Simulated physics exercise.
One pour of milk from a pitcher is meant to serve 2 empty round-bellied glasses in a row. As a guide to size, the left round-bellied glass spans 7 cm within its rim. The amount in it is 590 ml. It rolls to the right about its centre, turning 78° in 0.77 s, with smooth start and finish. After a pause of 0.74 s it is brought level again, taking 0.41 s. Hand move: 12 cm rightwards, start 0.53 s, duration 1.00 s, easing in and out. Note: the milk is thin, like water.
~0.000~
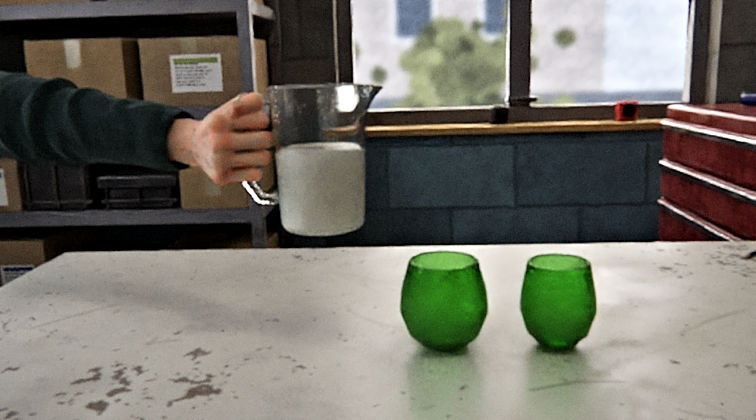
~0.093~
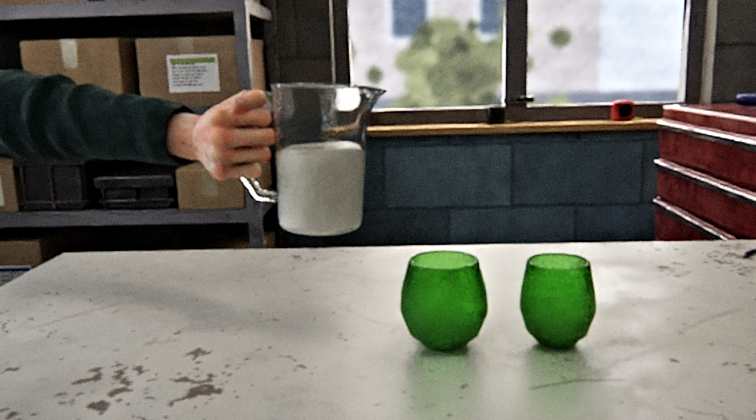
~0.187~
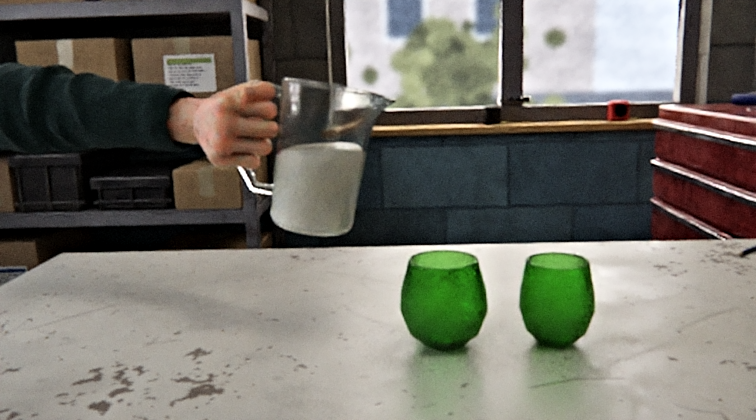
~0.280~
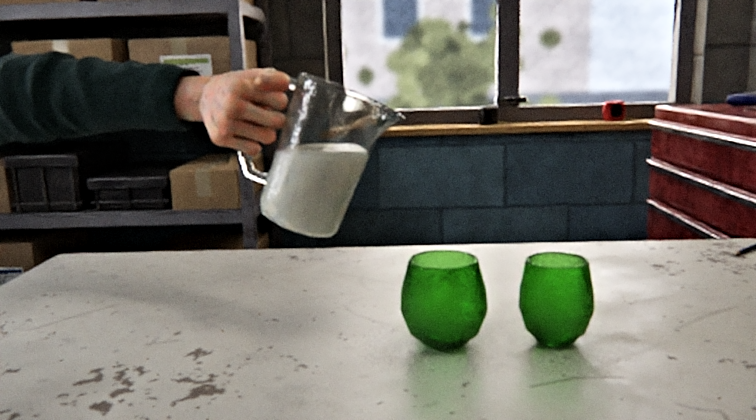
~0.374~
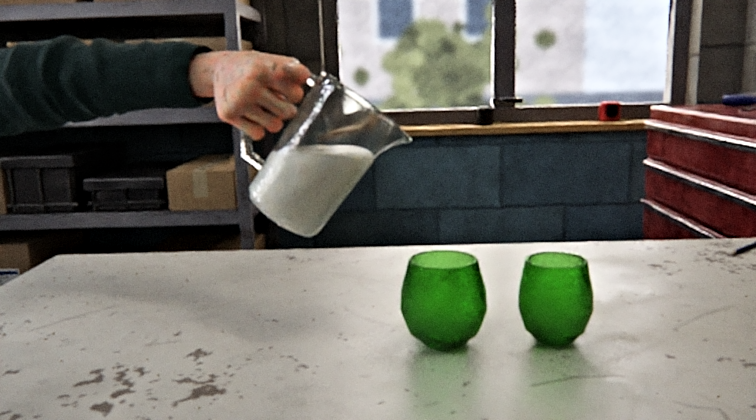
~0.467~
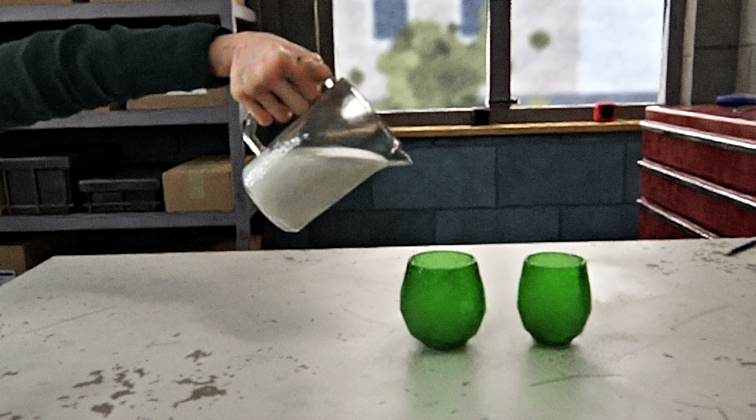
In a storeroom with shelves and a window, a hand holds a clear pitcher of milk upright beside two empty green glasses on a worn table, then steadily tilts it far over to the right, its spout dipping lower.
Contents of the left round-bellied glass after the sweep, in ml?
Around 90 millilitres.
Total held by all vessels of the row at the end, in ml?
About 220 ml.
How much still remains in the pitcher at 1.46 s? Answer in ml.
Roughly 190 ml is still in there.
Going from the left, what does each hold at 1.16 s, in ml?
The left one holds around 90 ml while the right one holds around 0 ml.
Then, 0.87 s in, the tilt is 78° and from the left they hold 80 ml, 0 ml, the pitcher 440 ml, and 0 ml is on the table top.
Then, 1.16 s in, the tilt is 78° and from the left they hold 90 ml, 0 ml, the pitcher 285 ml, and 130 ml is on the table top.
Then, 1.46 s in, the tilt is 78° and from the left they hold 90 ml, 80 ml, the pitcher 195 ml, and 200 ml is on the table top.
Then, 1.80 s in, the tilt is 16° and from the left they hold 90 ml, 135 ml, the pitcher 155 ml, and 200 ml is on the table top.
Finally, from the left they hold 90 ml, 135 ml, the pitcher 155 ml, and 205 ml is on the table top.
